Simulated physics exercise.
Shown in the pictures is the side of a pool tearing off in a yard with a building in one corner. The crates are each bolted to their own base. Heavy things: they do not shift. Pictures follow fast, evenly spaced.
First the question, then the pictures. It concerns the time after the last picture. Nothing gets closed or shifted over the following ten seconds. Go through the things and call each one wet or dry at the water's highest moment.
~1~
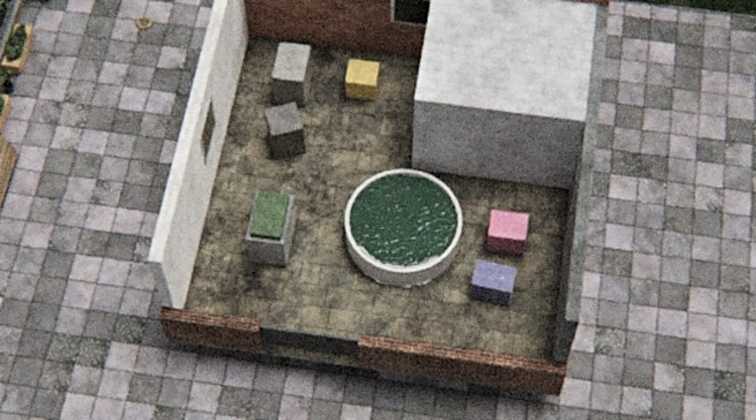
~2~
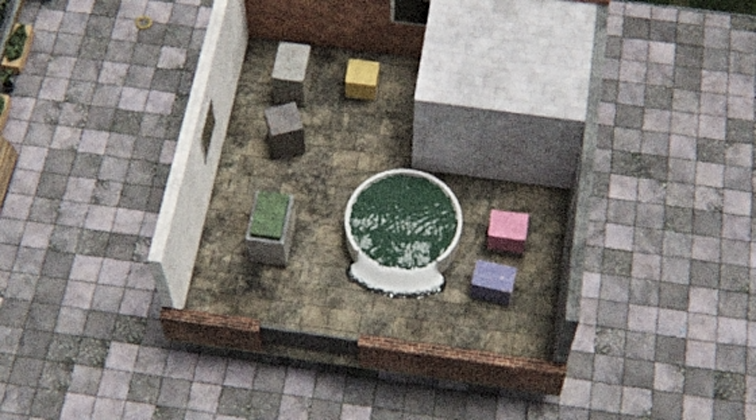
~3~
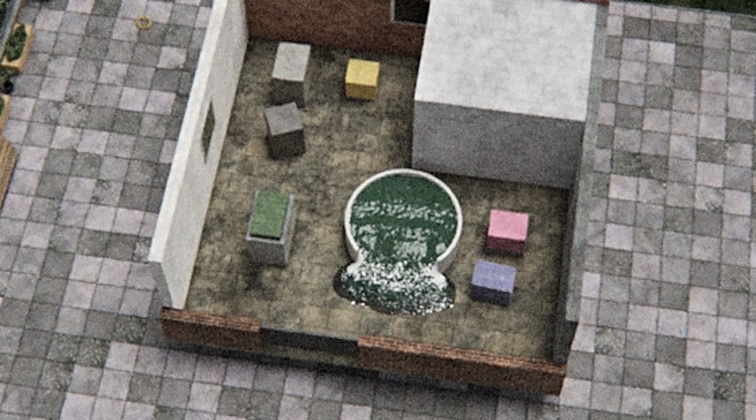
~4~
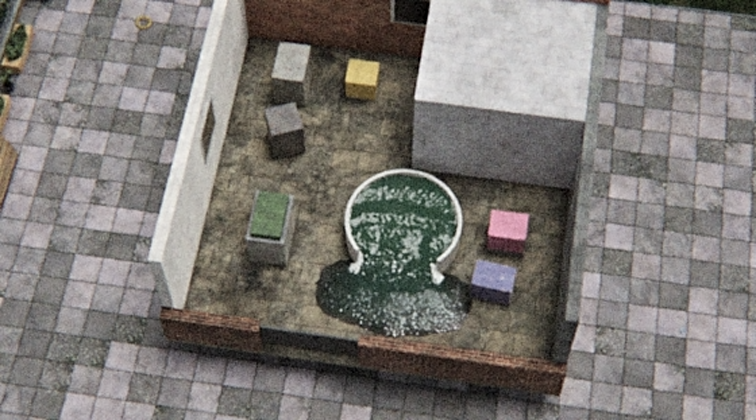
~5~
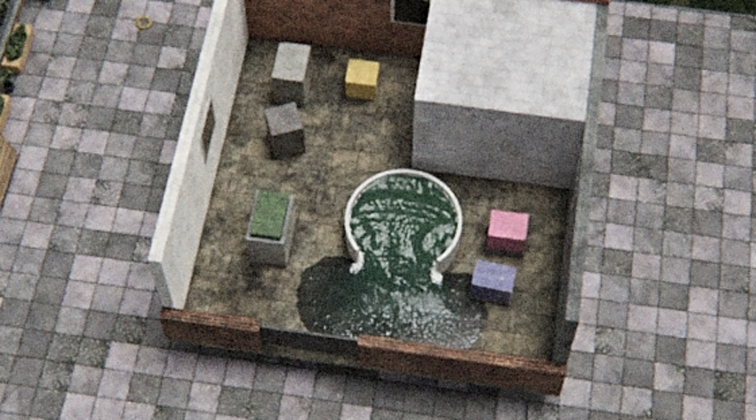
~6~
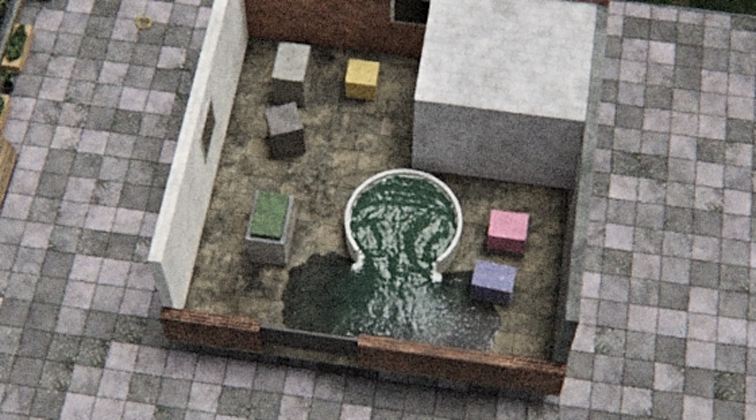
Called one by one: The pink crate is dry; the yellow crate is wet; the blue crate is wet.
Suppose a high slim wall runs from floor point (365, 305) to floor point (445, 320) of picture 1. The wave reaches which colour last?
My answer: The one in yellow.
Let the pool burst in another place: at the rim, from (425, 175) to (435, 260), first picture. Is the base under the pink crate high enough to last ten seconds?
Pink crate is reached.
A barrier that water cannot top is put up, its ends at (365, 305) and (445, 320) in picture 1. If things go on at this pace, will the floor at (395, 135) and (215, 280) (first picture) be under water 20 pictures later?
In order, I'd call them bare and inundated.
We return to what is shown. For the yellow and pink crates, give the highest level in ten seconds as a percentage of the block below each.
About 180 % and 70 %.
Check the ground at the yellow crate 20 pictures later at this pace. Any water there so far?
The yellow one is not yet wet.
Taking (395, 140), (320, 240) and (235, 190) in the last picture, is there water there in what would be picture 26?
Going through them one by one, the first is spared, the second spared and the third waterlogged.
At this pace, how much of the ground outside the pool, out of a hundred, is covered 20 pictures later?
About 45 per cent.
A moment on, water covers 25 % of the floor; the pink crate not reached, the yellow crate not reached, the blue crate water round its plinth.
Next, water covers 30 % of the floor; the pink crate not reached, the yellow crate not reached, the blue crate water round its plinth.
Then, water covers 45 % of the floor; the pink crate water round its plinth, the yellow crate not reached, the blue crate water round its plinth.
Later, water covers 75 % of the floor; the pink crate water round its plinth, the yellow crate not reached, the blue crate water round its plinth.
In the end, water covers 95 % of the floor; the pink crate stayed above the water, the yellow crate was topped, the blue crate was topped.
